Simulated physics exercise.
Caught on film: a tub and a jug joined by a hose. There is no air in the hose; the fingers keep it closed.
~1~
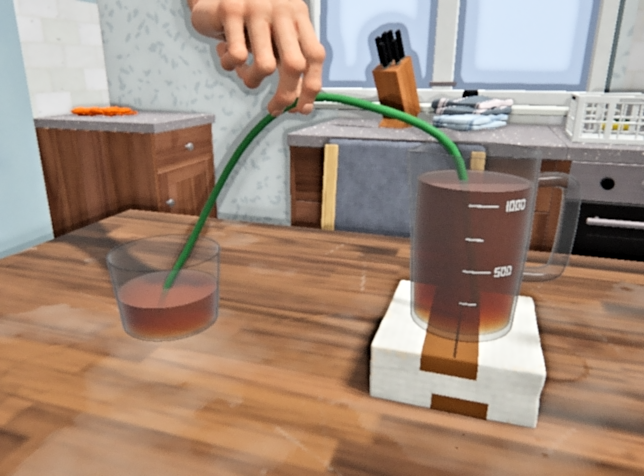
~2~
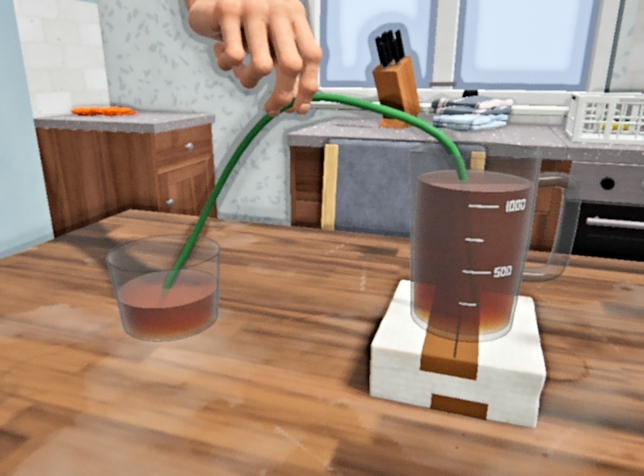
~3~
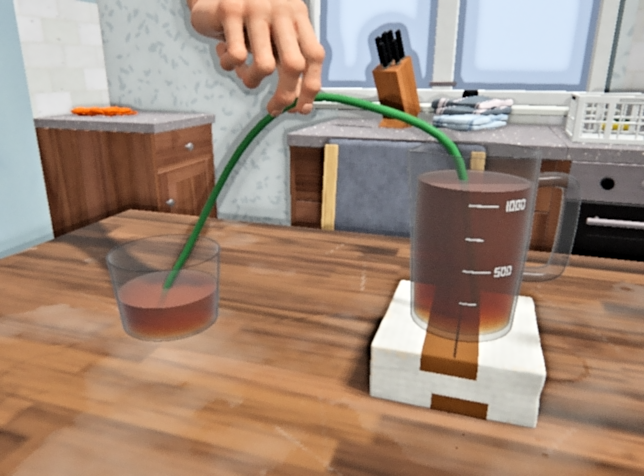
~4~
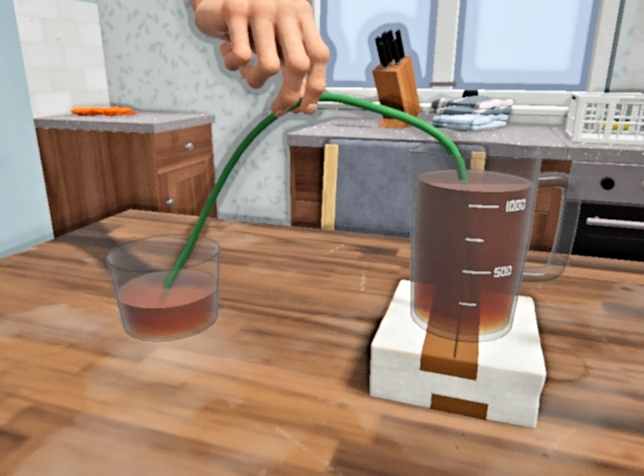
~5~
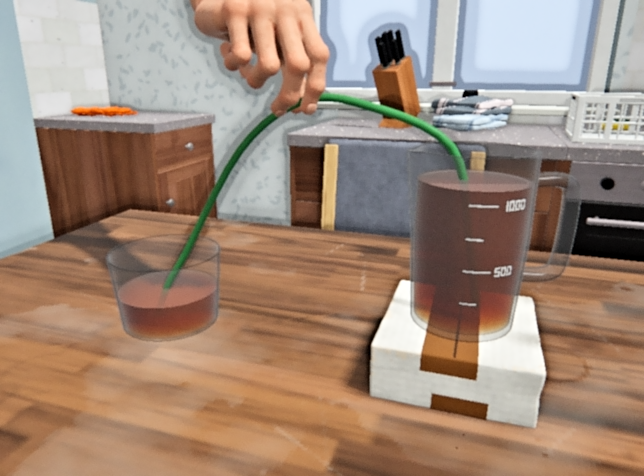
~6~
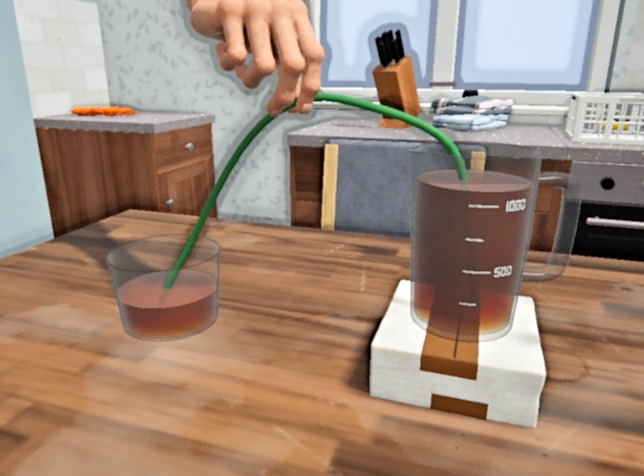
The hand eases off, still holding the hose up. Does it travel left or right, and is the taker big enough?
It flows leftwards, and the one that fills overflows.
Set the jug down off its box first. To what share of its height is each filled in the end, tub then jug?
Roughly 90 per cent, then 45 per cent.
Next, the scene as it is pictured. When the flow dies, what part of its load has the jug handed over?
About 85 per cent.
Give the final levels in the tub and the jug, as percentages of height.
In turn 100 and 15 per cent.
Next, the tub is about three quarters full; the jug is about two thirds full.
After that, the tub is full to the brim; the jug is about a third full; the lower one has run over.
Finally, the tub is full to the brim; the jug is nearly empty; the lower one has run over; the two surfaces are level.
